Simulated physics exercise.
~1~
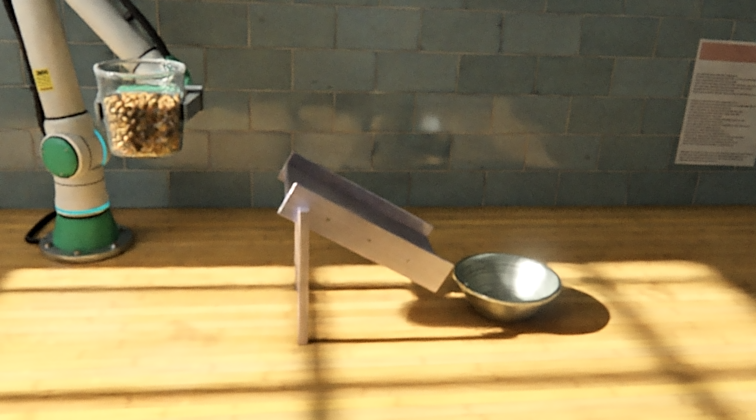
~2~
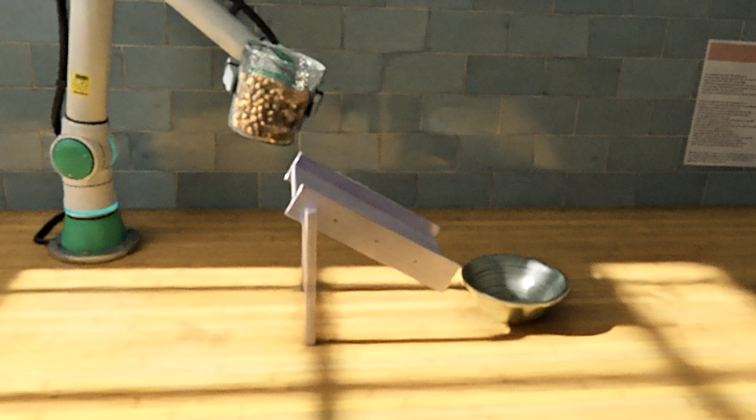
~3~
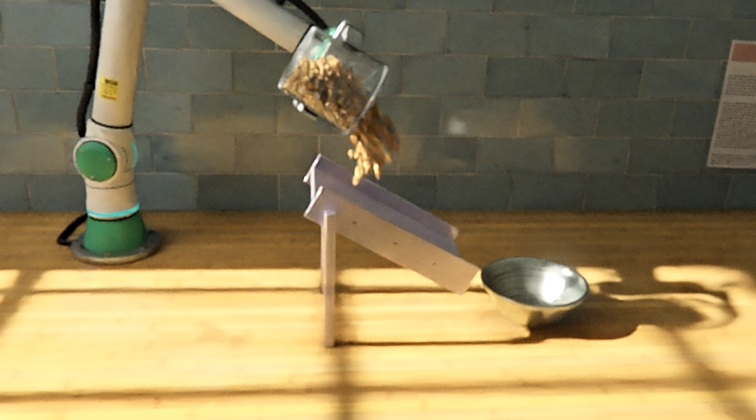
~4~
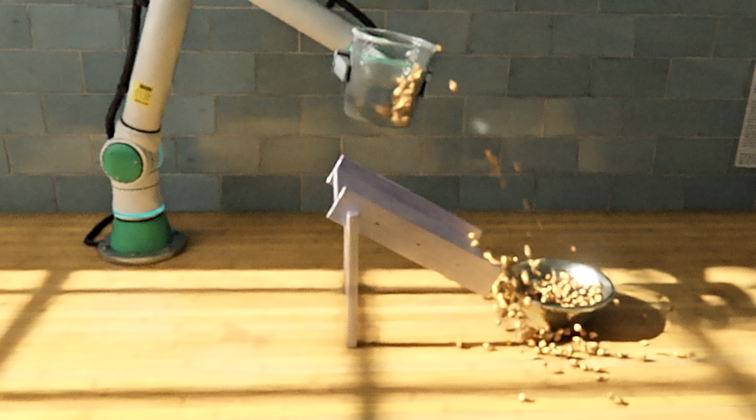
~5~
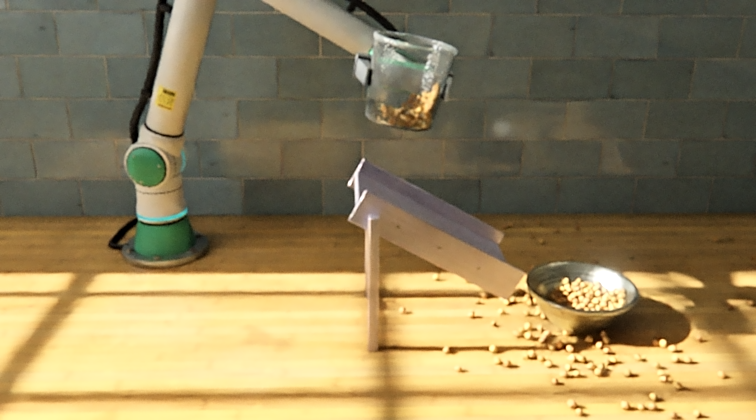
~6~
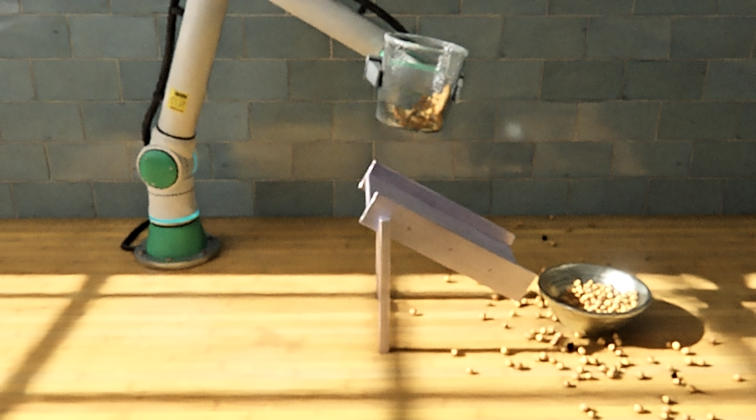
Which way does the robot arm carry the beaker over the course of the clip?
The arm carries the beaker to the right, from beside its base to a position above the chute.
